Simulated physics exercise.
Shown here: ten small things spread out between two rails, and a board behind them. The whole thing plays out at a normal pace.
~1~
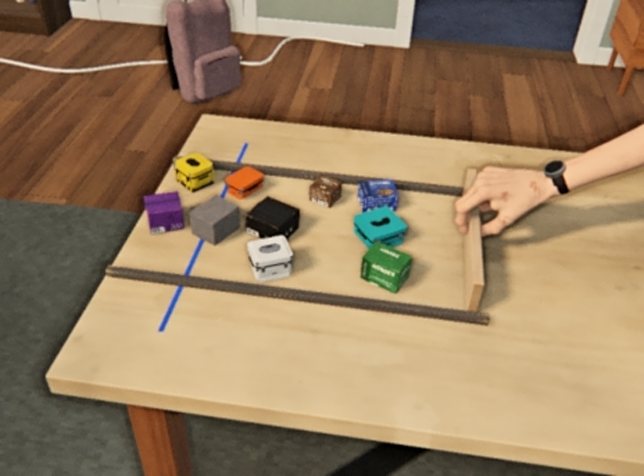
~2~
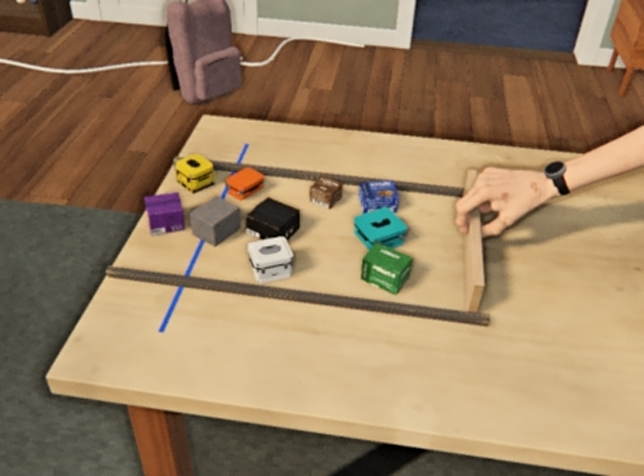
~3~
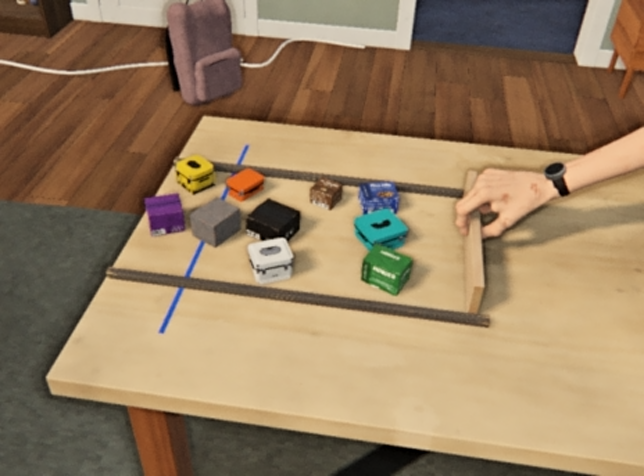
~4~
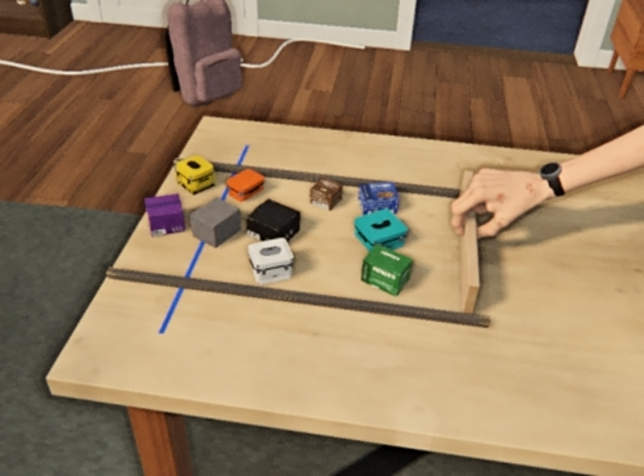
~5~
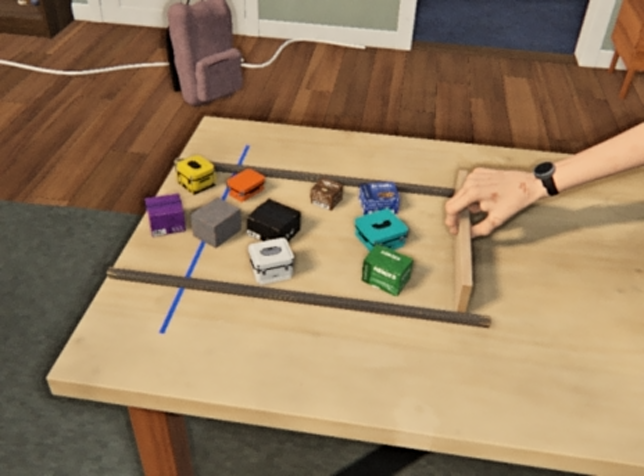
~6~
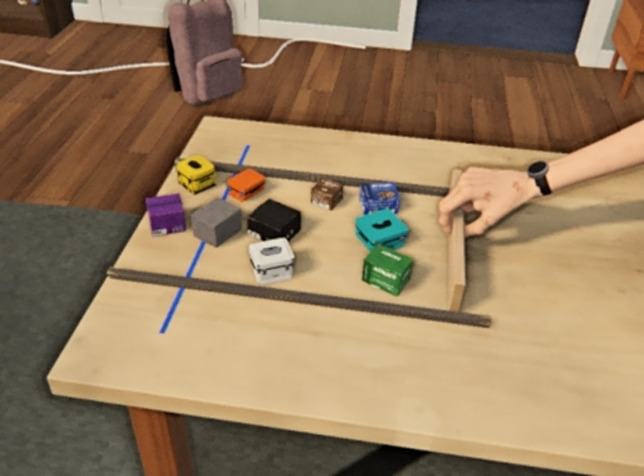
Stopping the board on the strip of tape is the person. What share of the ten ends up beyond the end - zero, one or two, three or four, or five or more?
What ends up beyond the end is three or four of them.
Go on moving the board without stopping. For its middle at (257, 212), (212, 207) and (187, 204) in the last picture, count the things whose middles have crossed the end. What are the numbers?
In order, that gives 1, then 4, then 7.
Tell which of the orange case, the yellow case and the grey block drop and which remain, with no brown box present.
The orange case survives, the yellow case drops off, the grey block drops off.
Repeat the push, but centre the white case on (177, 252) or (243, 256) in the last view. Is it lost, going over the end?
Spot by spot, it stays put and then it stays put.
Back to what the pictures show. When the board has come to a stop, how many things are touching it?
Well, it touches 3.
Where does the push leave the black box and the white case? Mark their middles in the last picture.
The first ends close to (153, 211), the second close to (132, 251).
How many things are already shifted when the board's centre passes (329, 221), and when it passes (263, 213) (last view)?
Counts: 6, 10.
Soon after, none off yet; purple box at rest near (166, 215); yellow case at rest near (196, 175); grey block at rest near (217, 222).
After that, none off yet; purple box displaced a little near (156, 214); yellow case at rest near (196, 175); grey block displaced about its own width near (188, 221).
In the end, the number that fall off is three or four; gone, orange case, grey block, yellow case and purple box.
